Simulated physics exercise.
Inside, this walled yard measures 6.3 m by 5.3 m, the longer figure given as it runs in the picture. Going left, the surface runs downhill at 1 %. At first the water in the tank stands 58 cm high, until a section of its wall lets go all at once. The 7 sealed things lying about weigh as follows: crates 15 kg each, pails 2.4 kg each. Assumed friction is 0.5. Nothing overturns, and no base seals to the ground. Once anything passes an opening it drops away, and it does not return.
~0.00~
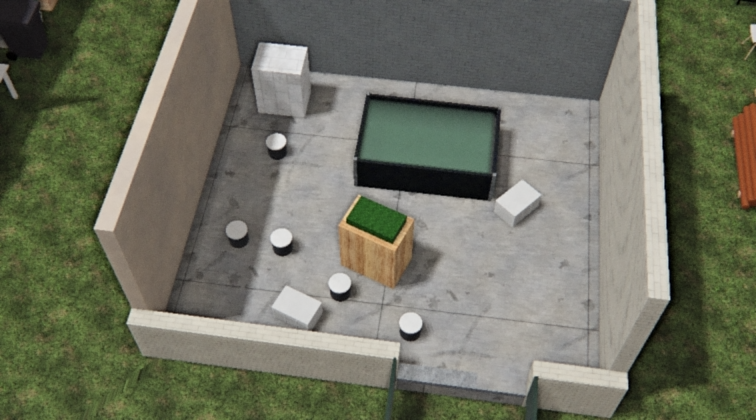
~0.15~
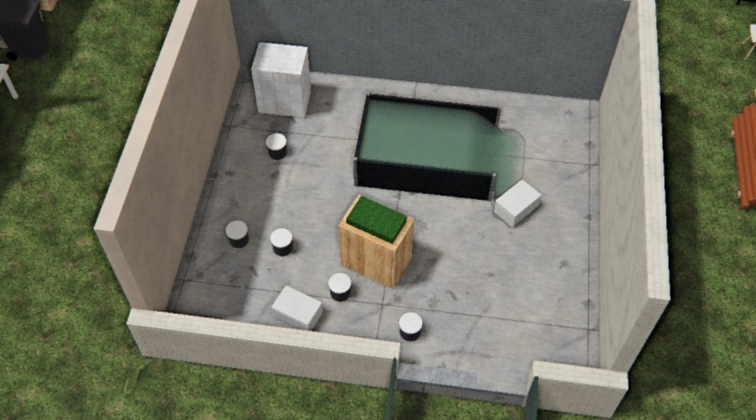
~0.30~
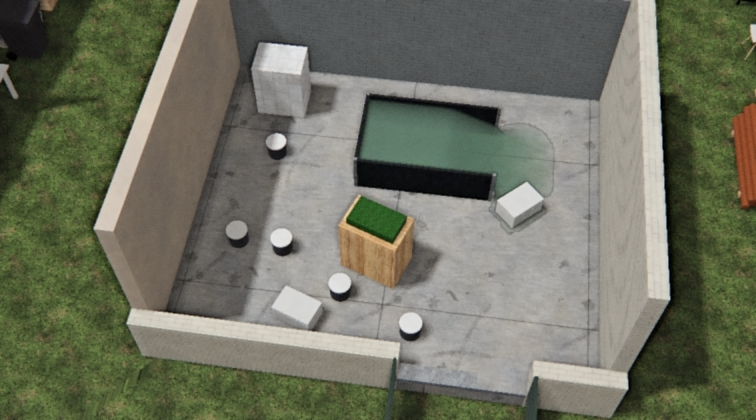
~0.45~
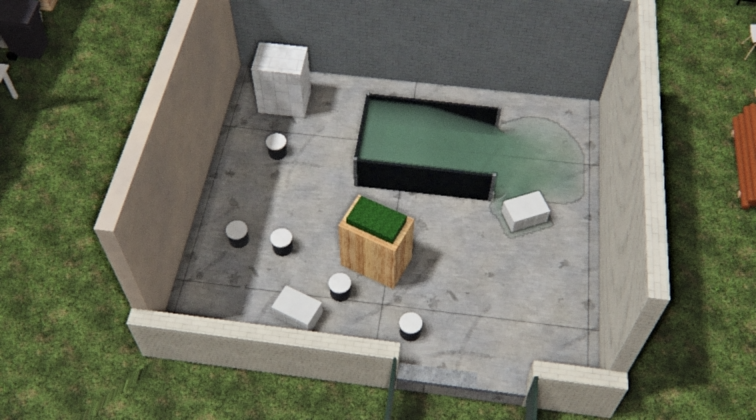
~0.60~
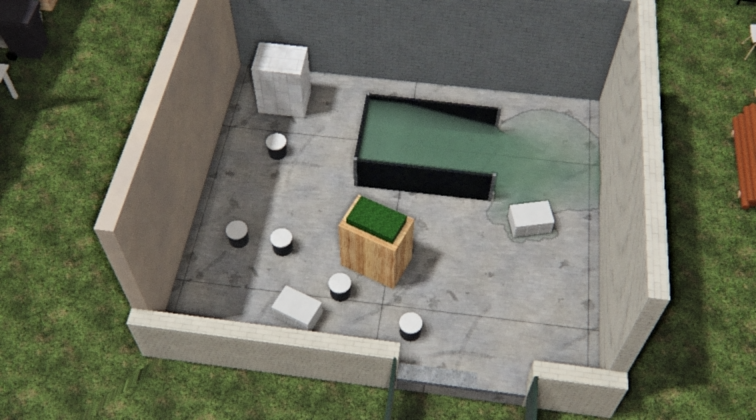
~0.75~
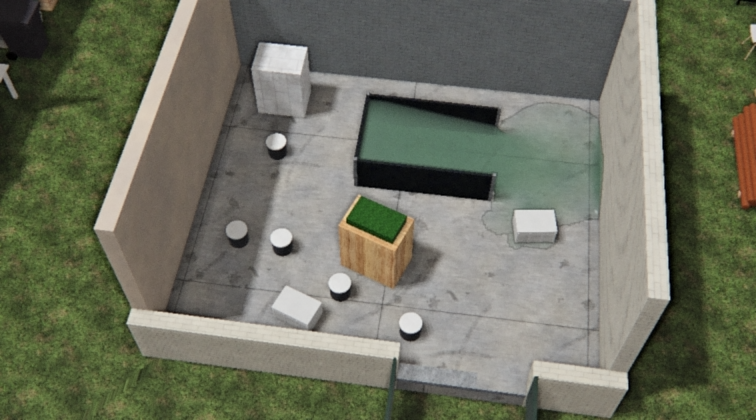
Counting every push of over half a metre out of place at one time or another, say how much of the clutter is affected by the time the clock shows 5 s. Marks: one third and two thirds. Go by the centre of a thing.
Result: The lowest band.
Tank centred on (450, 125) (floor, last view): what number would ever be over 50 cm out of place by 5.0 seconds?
2.
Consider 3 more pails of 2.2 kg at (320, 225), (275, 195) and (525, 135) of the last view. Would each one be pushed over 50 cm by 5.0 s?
Below, below, above.
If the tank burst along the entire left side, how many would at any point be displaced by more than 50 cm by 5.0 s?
In that case the number is 6.
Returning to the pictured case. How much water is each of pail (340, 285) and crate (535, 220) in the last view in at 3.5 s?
0 and 4 cm.
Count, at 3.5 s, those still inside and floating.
The number is 0.
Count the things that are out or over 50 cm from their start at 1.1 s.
Count then: 1.
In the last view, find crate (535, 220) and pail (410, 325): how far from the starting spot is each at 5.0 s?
Object 1: 140 cm. Object 2: 60 cm.
After 1.1 s 1 of 7 are over 50 cm from their spots; 0 afloat.
After 2.2 s 1 of 7 are over 50 cm from their spots; 0 afloat.
After 3.5 s 1 of 7 are over 50 cm from their spots; 0 afloat.
After 5.0 s 2 of 7 are over 50 cm from their spots, and 2 have been at some point; 0 afloat.
